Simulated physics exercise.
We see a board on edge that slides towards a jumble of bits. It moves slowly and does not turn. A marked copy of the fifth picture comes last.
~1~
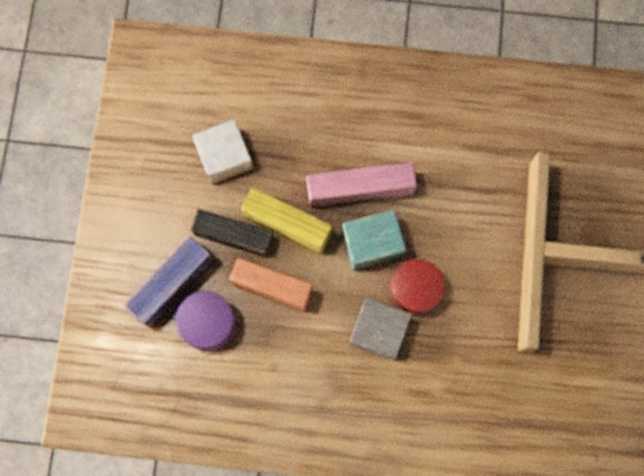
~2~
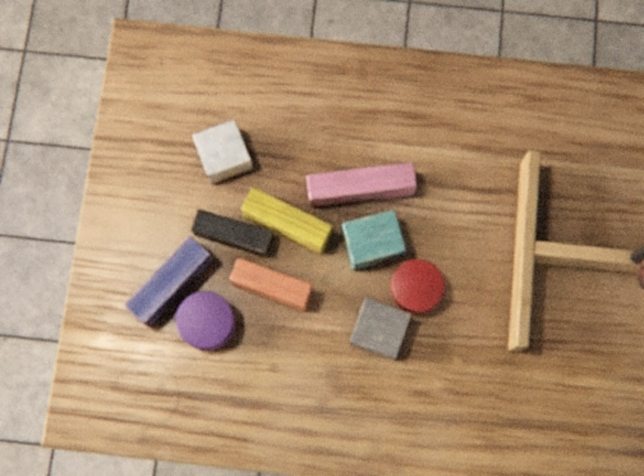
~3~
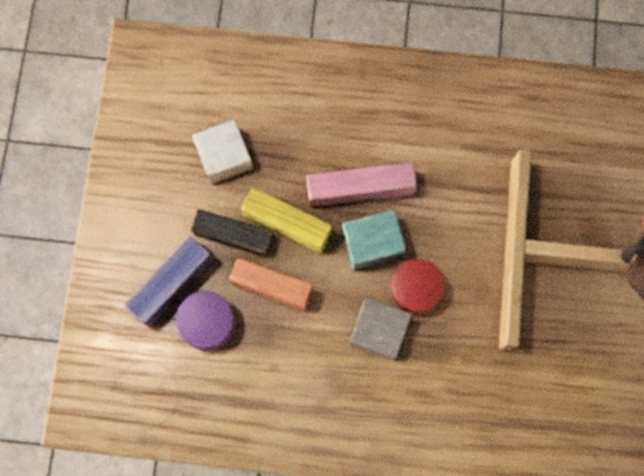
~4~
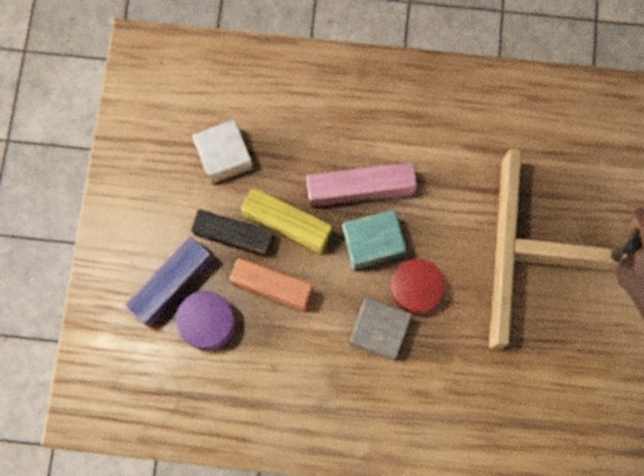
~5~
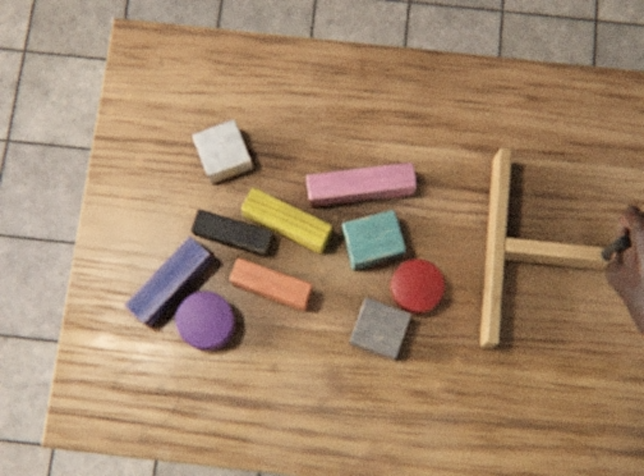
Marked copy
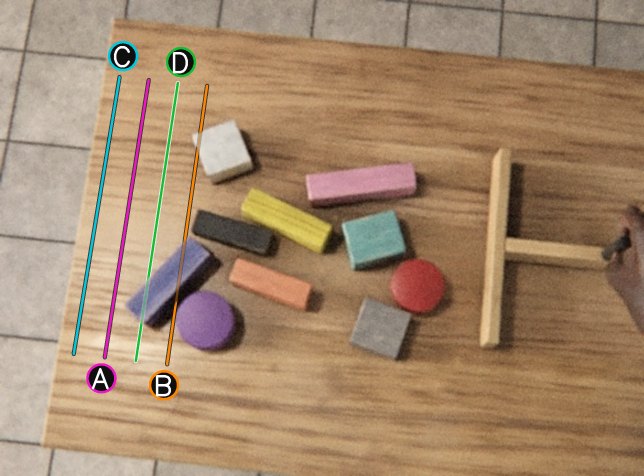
On a wood-grained tabletop above a grey tiled floor, seen from overhead by a still camera, small coloured pieces lie scattered. White, black, blue, orange and yellow pieces and a purple round one sit at left, with pink, turquoise, grey and a round red one nearer the middle. From the right, a pale T-shaped wooden tool slides slowly leftward without turning, a hand coming into view on its handle, while the pieces stay still.
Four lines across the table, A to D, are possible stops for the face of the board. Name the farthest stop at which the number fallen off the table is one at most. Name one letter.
No second one falls up to B.
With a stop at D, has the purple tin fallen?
No.
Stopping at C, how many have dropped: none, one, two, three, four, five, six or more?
By then, six or more.
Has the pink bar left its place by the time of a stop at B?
By then, yes.
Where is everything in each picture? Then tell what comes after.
In the first frame, red tin (417, 288); grey block (380, 329); orange bar (271, 285).
In the second frame, board (529, 247); pink bar (361, 186).
In the third frame, board (519, 246); purple tin (206, 321).
In the fourth frame, board (509, 245); blue bar (170, 283).
In the fifth frame, board (500, 244); turquoise block (373, 240); red tin (417, 288); grey block (380, 329).
On the copy, A at (127, 214); B at (188, 220); C at (97, 211); D at (158, 217).
On B. First, board (386, 232); grey block (344, 332); pink bar (328, 181).
Then, board (274, 220); blue bar (147, 288); yellow stick (172, 204).
Finally, board (188, 211); yellow stick (89, 191); black stick (99, 227); none fallen.
By contrast, A drops three; C drops six; D drops two.
